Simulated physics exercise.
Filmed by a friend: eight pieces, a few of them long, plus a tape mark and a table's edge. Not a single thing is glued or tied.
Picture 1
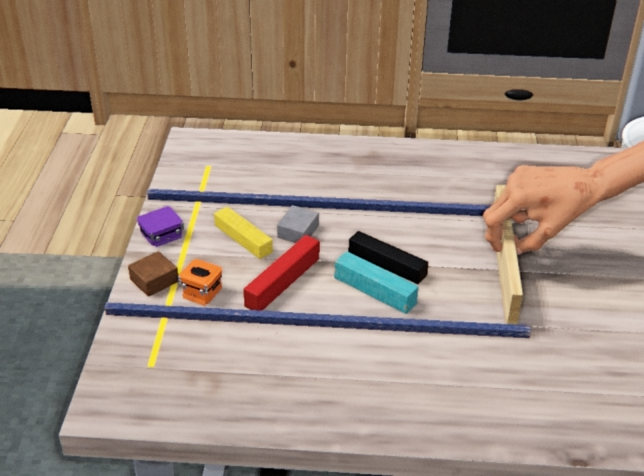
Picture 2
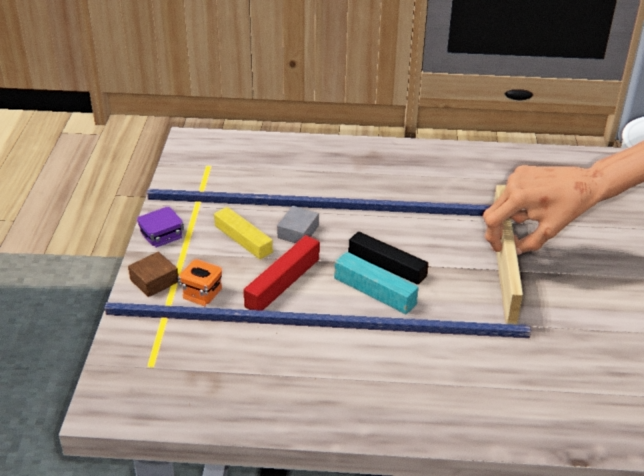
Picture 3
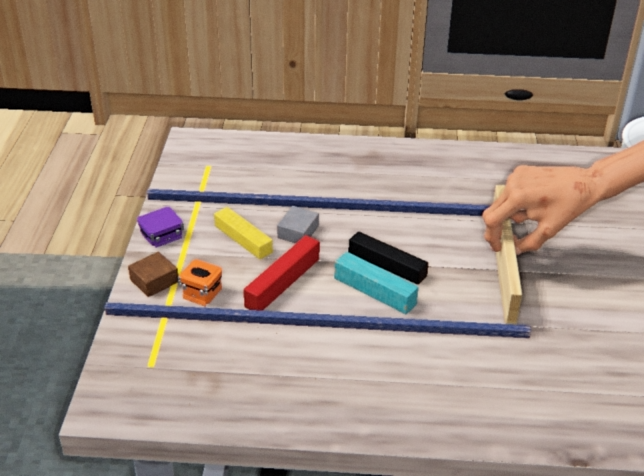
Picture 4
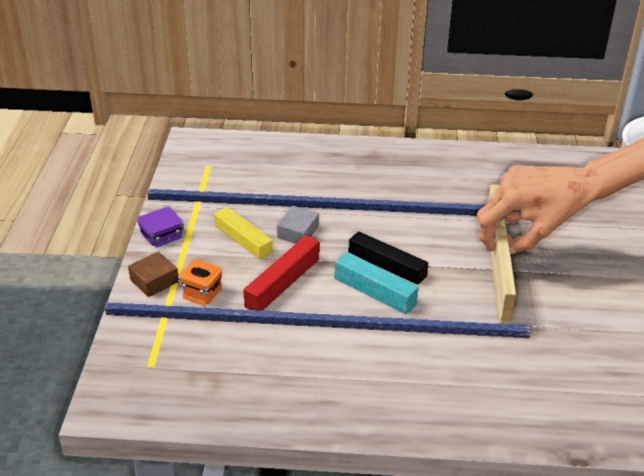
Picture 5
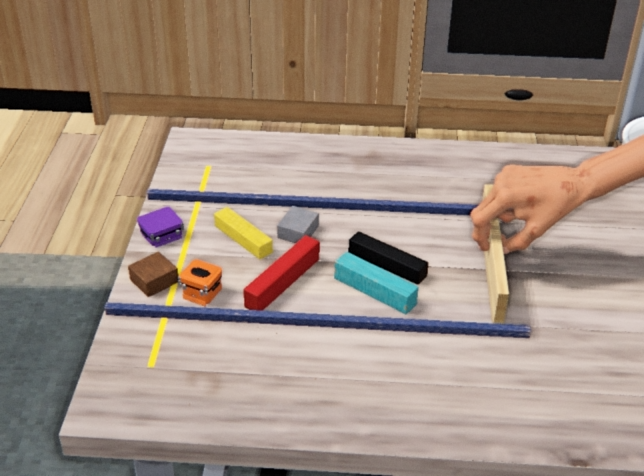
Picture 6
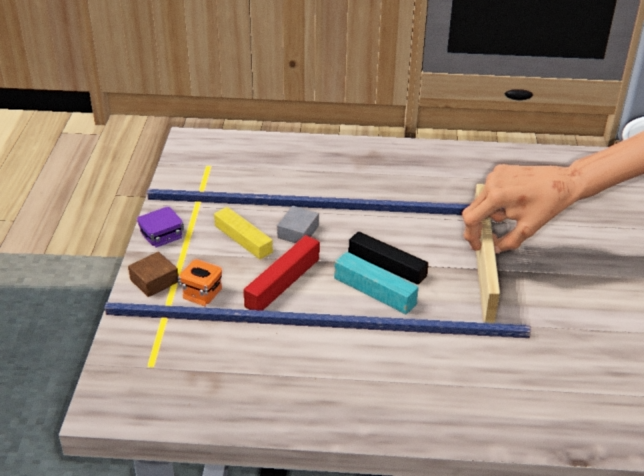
A hand held a wooden board upright at the right end of two blue rails, then slid it slightly left toward the scattered colored blocks, which all stayed still near the yellow tape.
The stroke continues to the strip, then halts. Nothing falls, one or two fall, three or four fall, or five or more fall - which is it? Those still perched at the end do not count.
The push is going to knock off a trio or a quartet.
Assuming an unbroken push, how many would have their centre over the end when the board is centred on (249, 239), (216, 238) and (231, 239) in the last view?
Over the end: 0, 1, 0.
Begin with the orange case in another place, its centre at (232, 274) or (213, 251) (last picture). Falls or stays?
So in the first try it ends up below, and in the second it ends up below.
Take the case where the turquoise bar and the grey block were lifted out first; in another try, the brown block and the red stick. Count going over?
Fallen: 1 in the first try, 1 in the other.
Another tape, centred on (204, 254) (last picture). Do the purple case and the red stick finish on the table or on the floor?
Result - purple case is gone, red stick is still there.
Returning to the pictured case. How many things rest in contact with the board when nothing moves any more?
In total, 2.
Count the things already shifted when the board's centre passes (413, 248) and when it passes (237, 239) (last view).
I get 2 at the one place and 8 at the other.
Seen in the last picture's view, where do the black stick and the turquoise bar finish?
Middles: Around (177, 238) and around (151, 272).
Early on, none off yet; purple case at rest near (161, 228); brown block at rest near (154, 274); orange case at rest near (202, 282).
Finally, the number that fall off is three or four; lost, yellow bar, orange case, brown block and purple case.
